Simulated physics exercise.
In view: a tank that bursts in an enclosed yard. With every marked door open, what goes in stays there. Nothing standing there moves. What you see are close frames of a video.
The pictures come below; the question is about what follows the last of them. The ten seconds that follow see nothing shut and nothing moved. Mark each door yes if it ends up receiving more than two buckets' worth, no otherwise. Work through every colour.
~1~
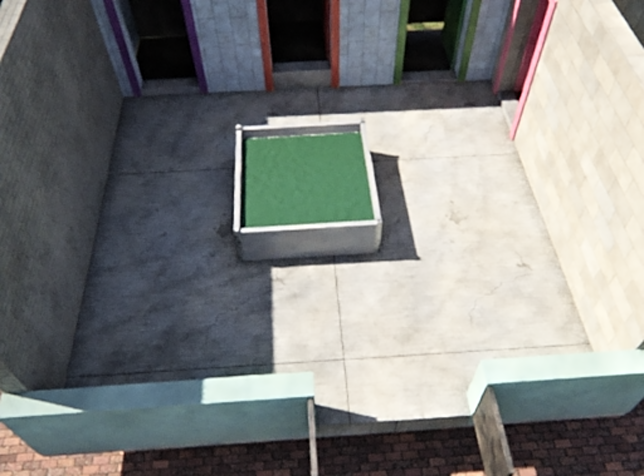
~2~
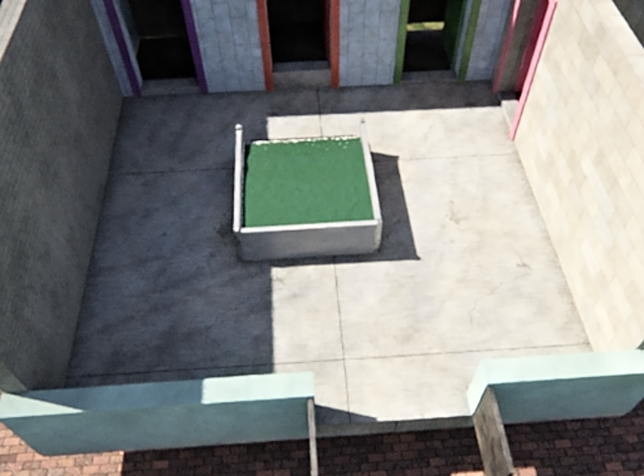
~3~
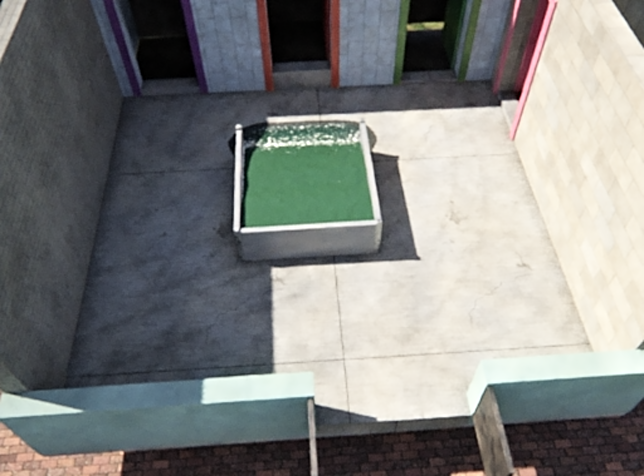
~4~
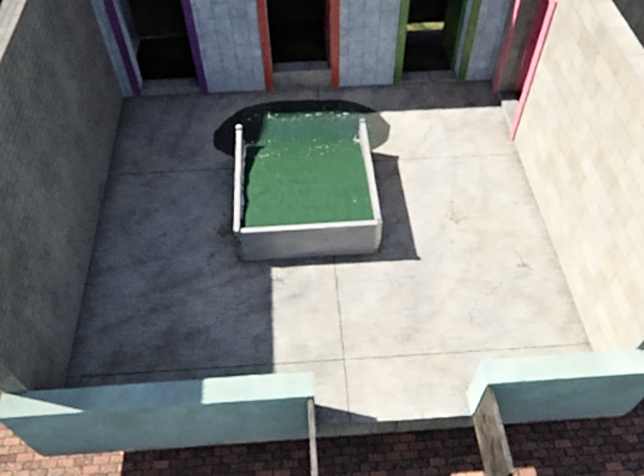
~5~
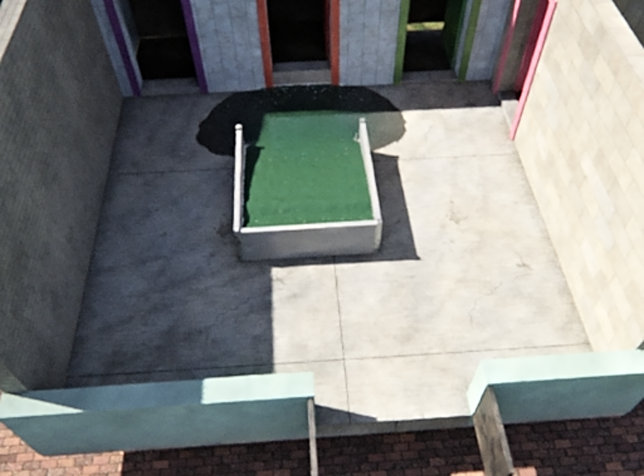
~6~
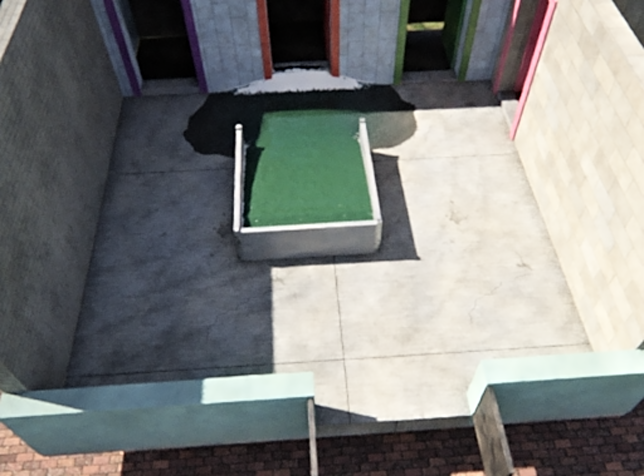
Pink door - yes, red door - no, green door - yes, purple door - no.
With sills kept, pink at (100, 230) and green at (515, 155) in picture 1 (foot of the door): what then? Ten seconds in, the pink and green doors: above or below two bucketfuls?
In that case the pink door keeps within bounds and the green door runs over the limit.
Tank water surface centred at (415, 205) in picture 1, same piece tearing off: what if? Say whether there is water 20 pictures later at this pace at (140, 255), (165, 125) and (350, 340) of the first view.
As listed: Untouched, reached, untouched.
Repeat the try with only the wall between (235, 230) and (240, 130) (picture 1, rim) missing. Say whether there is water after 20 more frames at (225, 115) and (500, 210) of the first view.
First place drenched, second place still bare.
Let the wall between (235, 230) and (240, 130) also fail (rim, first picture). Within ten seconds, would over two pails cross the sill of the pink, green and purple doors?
The pink door falls short, the green door falls short, and the purple door ends up above.
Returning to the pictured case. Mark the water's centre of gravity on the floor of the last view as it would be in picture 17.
Close to (301, 138).
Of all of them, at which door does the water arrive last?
It is the pink one.
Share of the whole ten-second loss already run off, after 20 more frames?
Near 30 in a hundred.
A moment on, water covers 20 % of the floor; the pink door not reached, the red door wet at the sill, nothing in, the green door wet at the sill, nothing in, the purple door wet at the sill, nothing in.
Next, water covers 25 % of the floor; the pink door under two buckets in, the red door under two buckets in, the green door under two buckets in, the purple door wet at the sill, nothing in.
Then, water covers 45 % of the floor; the pink door over two buckets in, the red door under two buckets in, the green door over two buckets in, the purple door under two buckets in.
Later, water covers 80 % of the floor; the pink door far over two buckets in, the red door under two buckets in, the green door over two buckets in, the purple door under two buckets in.
In the end, water covers 90 % of the floor; the pink door far over two buckets in, the red door under two buckets in, the green door over two buckets in, the purple door under two buckets in.
